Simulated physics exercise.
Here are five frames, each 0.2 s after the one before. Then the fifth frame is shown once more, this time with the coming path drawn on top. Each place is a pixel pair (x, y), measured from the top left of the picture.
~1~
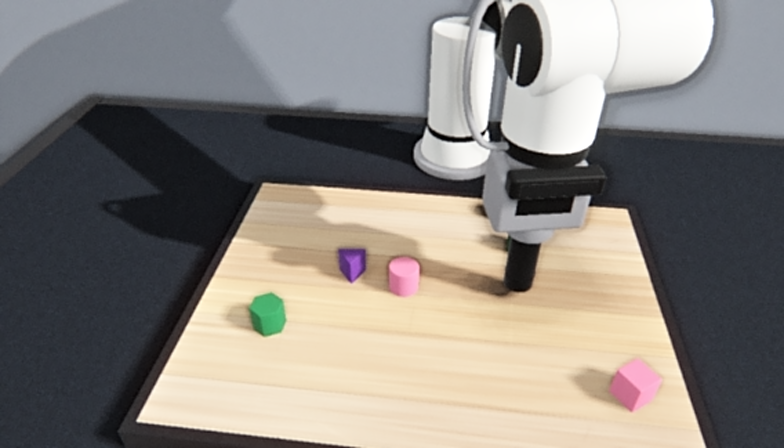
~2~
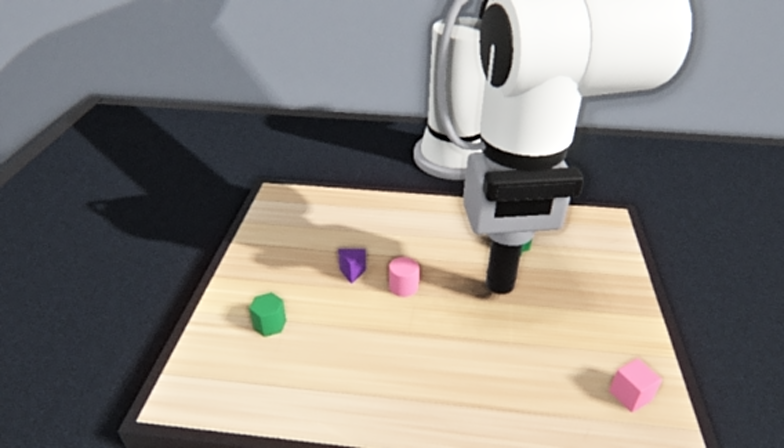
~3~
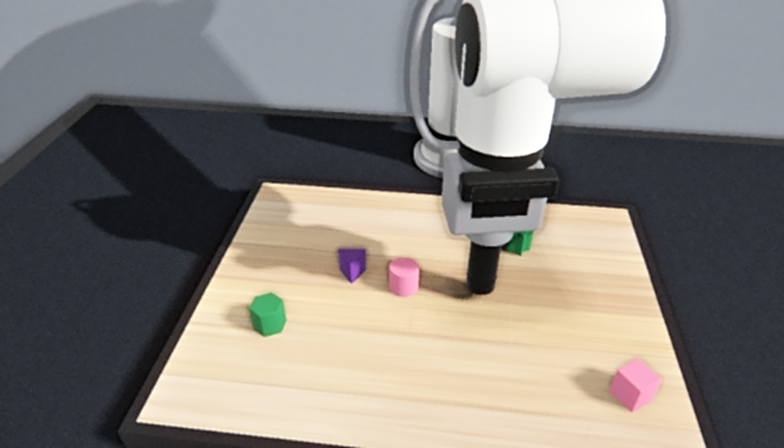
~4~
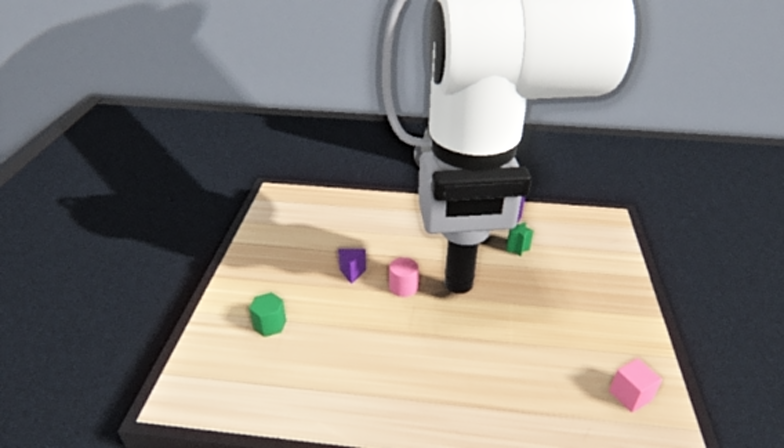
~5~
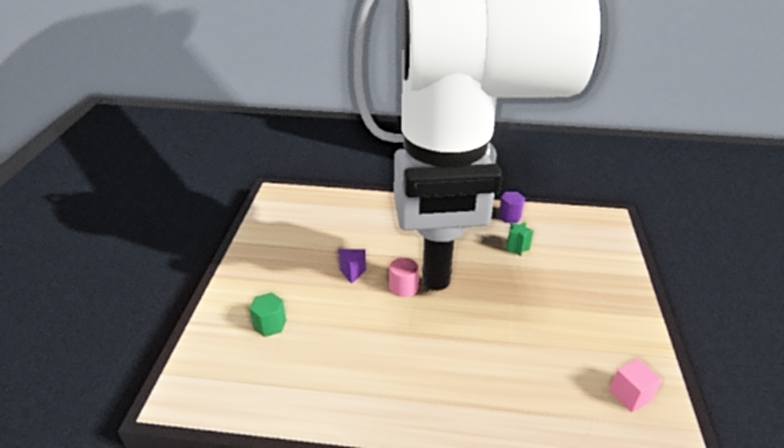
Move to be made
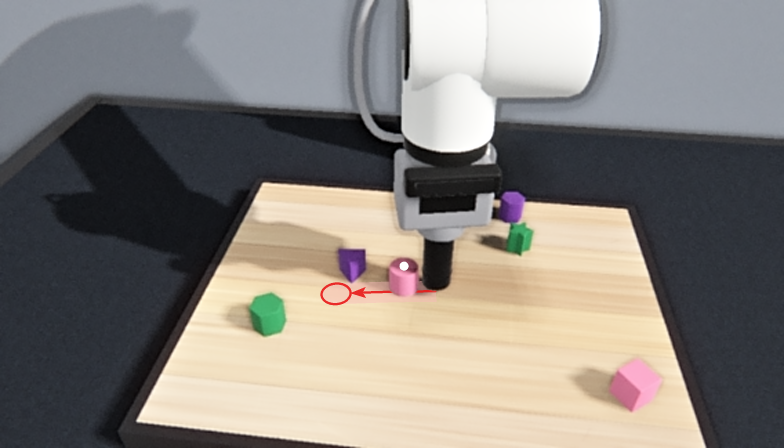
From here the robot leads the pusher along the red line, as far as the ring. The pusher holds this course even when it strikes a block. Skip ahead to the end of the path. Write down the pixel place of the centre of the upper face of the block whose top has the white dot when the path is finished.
My estimate: (326, 254).
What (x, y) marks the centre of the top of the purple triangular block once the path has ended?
It will end up at (332, 239).
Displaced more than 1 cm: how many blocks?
I predict two.
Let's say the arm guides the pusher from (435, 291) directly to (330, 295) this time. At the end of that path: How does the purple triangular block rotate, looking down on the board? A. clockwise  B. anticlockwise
The answer is A.
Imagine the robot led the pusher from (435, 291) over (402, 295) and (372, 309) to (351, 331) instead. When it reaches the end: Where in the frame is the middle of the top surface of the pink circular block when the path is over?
At (366, 264).
Drawn move, in a line from (435, 291) to (336, 294); the dot is on the pink circular block.
The first path, step by step. One third of the way, pusher (402, 282); pink circular block (375, 262).
Two thirds of the way, pusher (368, 283); purple triangular block (337, 245), turned 20° clockwise; pink circular block (347, 258).
At the end, pusher (335, 284); green hexagon still; purple triangular block (332, 239), turned 50° clockwise; pink circular block (326, 254).
